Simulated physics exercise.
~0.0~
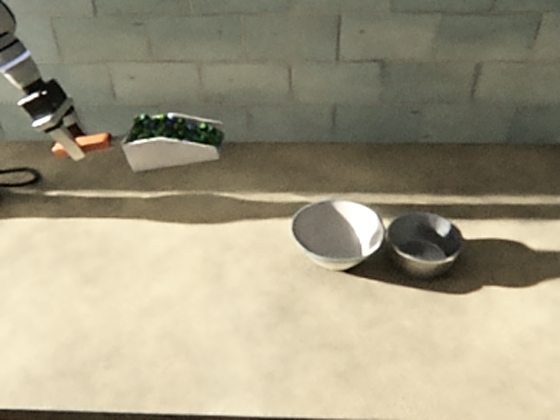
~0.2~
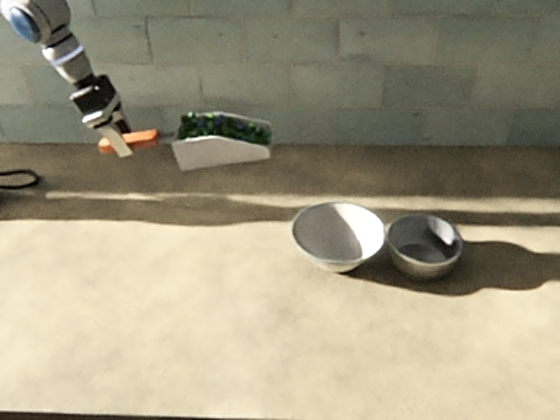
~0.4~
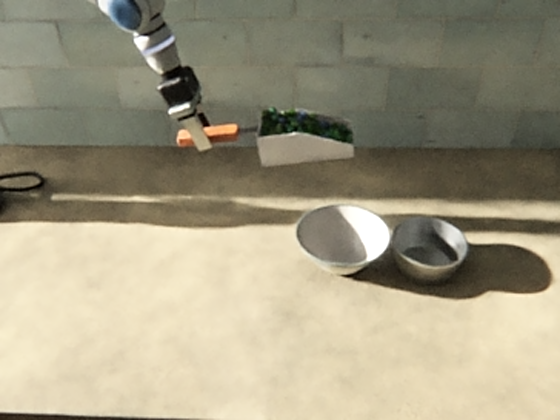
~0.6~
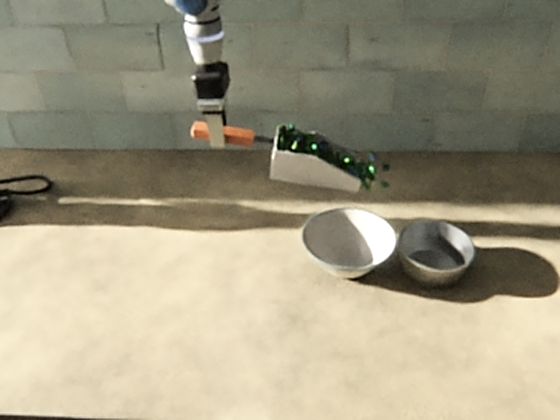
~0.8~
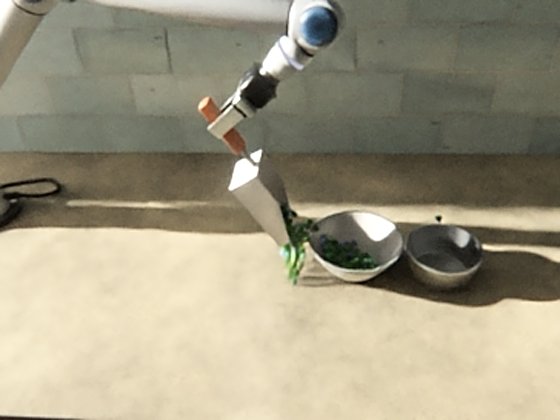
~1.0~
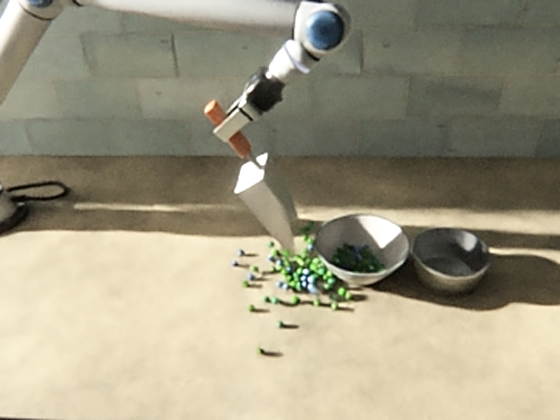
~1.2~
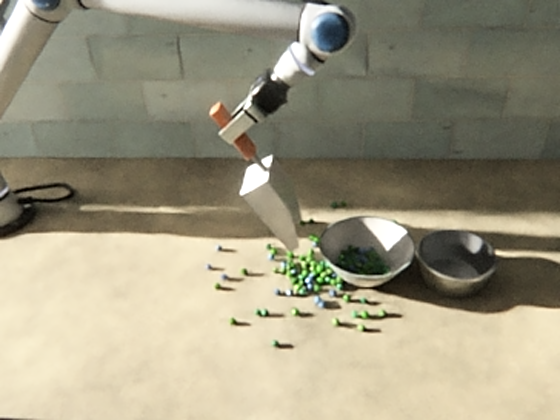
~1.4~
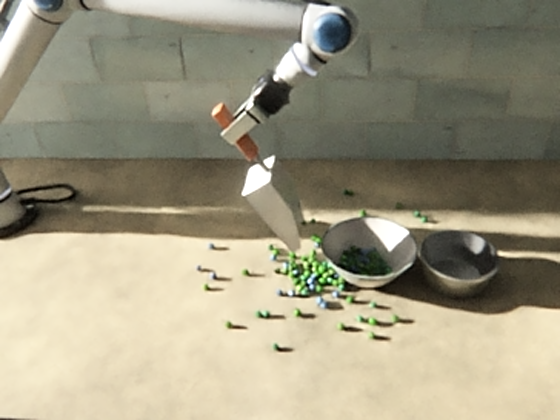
In this clip, a robot arm carries a scoop of small green and blue pieces right toward two metal bowls and tips it steeply; some land in the left bowl, but many spill and scatter across the table, where they lie as the arm holds still.
